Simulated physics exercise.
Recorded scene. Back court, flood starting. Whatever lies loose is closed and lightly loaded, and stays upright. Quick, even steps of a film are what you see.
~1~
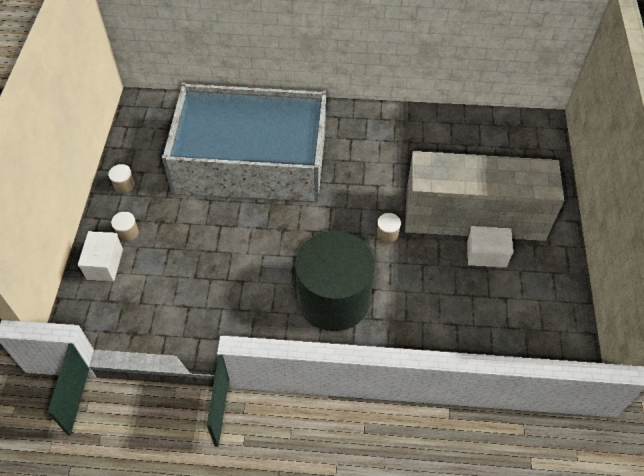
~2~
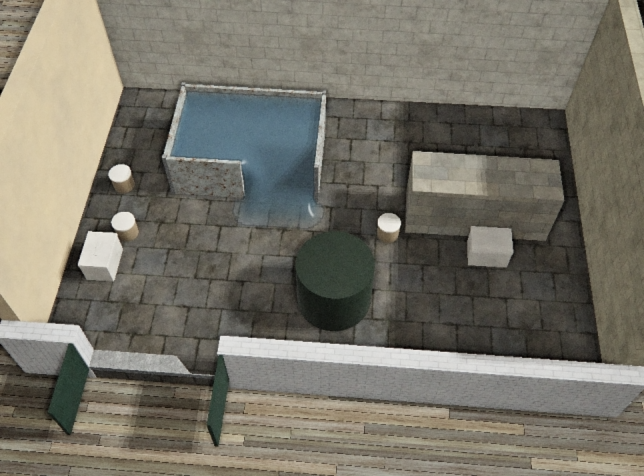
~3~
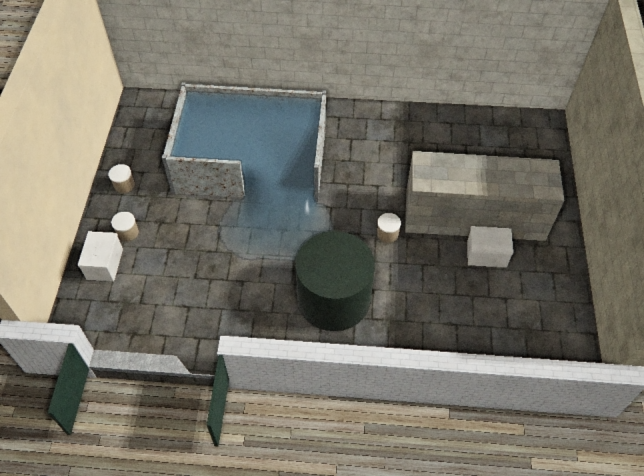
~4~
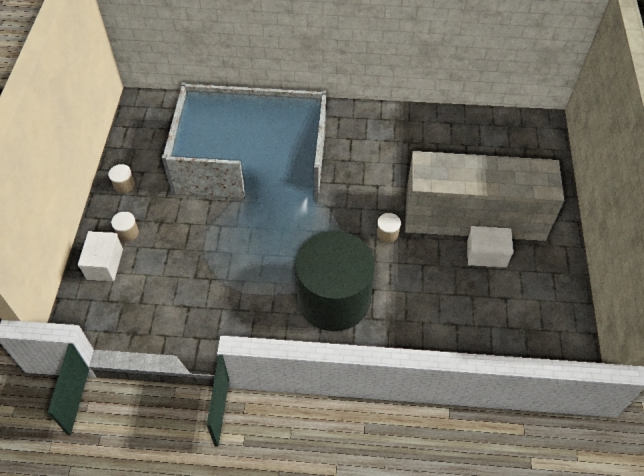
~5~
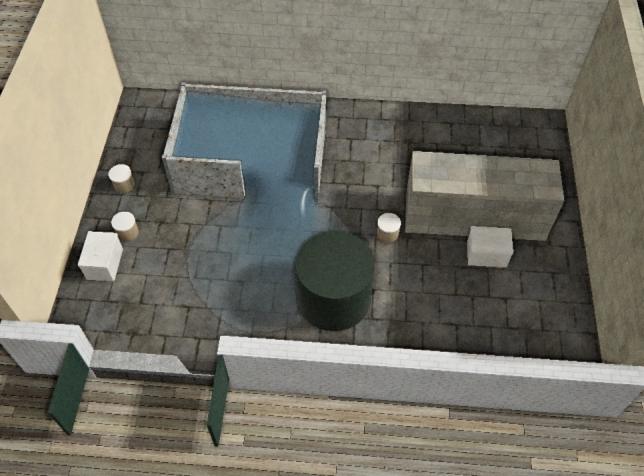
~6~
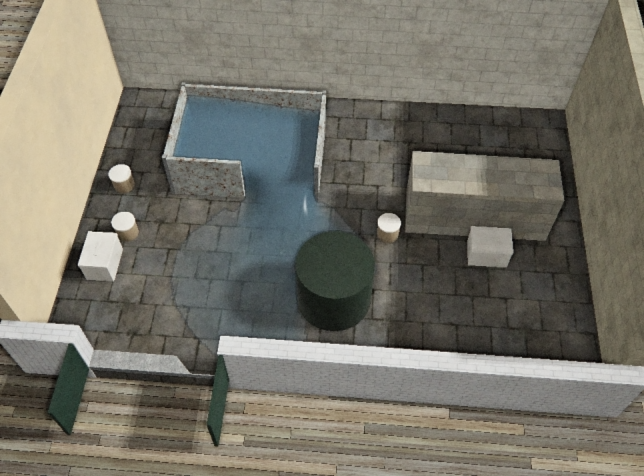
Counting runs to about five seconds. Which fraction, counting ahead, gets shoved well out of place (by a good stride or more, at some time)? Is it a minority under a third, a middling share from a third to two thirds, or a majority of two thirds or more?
A minority under a third.
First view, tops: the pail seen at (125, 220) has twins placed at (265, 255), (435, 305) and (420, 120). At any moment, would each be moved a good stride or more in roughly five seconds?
In sequence: Knocked well away; knocked well away; hardly budges.
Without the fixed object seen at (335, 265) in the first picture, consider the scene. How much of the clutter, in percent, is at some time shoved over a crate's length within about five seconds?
0 per cent.
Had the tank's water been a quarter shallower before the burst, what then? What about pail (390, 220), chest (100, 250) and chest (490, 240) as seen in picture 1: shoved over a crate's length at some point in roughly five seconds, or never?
Respectively, never gets that far, never gets that far, gets that far.
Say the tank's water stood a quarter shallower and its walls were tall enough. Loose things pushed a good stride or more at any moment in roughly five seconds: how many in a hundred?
20 % or so.
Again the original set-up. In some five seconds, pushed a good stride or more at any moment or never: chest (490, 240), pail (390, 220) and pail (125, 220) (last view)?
Listed order gives past that mark, then below that mark, and lastly below that mark.
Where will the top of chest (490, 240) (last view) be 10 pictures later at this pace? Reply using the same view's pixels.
Estimated position: Roughly (524, 241).
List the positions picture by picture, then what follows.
A pail at (120, 173) rests on the ground; a pail at (389, 222) rests on the ground; 0 of 5 have shifted, in the first picture.
A pail at (120, 173), on the bottom; a pail at (389, 222) rests on the ground; 0 of 5 have shifted, in the second picture.
A pail at (120, 173), on the bottom; a pail at (389, 222), on the bottom; 0 of 5 have shifted, in the third picture.
A pail at (120, 173) rests on the ground; a pail at (389, 222), on the bottom; 0 of 5 have shifted, in the fourth picture.
A pail at (120, 173) rests on the ground; a pail at (389, 222) rests on the ground; 0 of 5 have shifted, in the fifth picture.
A pail at (120, 173), on the bottom; a pail at (389, 222), on the bottom; 0 of 5 have shifted, in the sixth picture.
A moment on, 0 of 5 are well off their spots; 0 afloat.
Next, 0 of 5 are well off their spots; 0 afloat.
Later, 1 of 5 are well off their spots; 1 afloat.
In the end, 1 of 5 are well off their spots, and 1 have been at some point; 1 afloat.
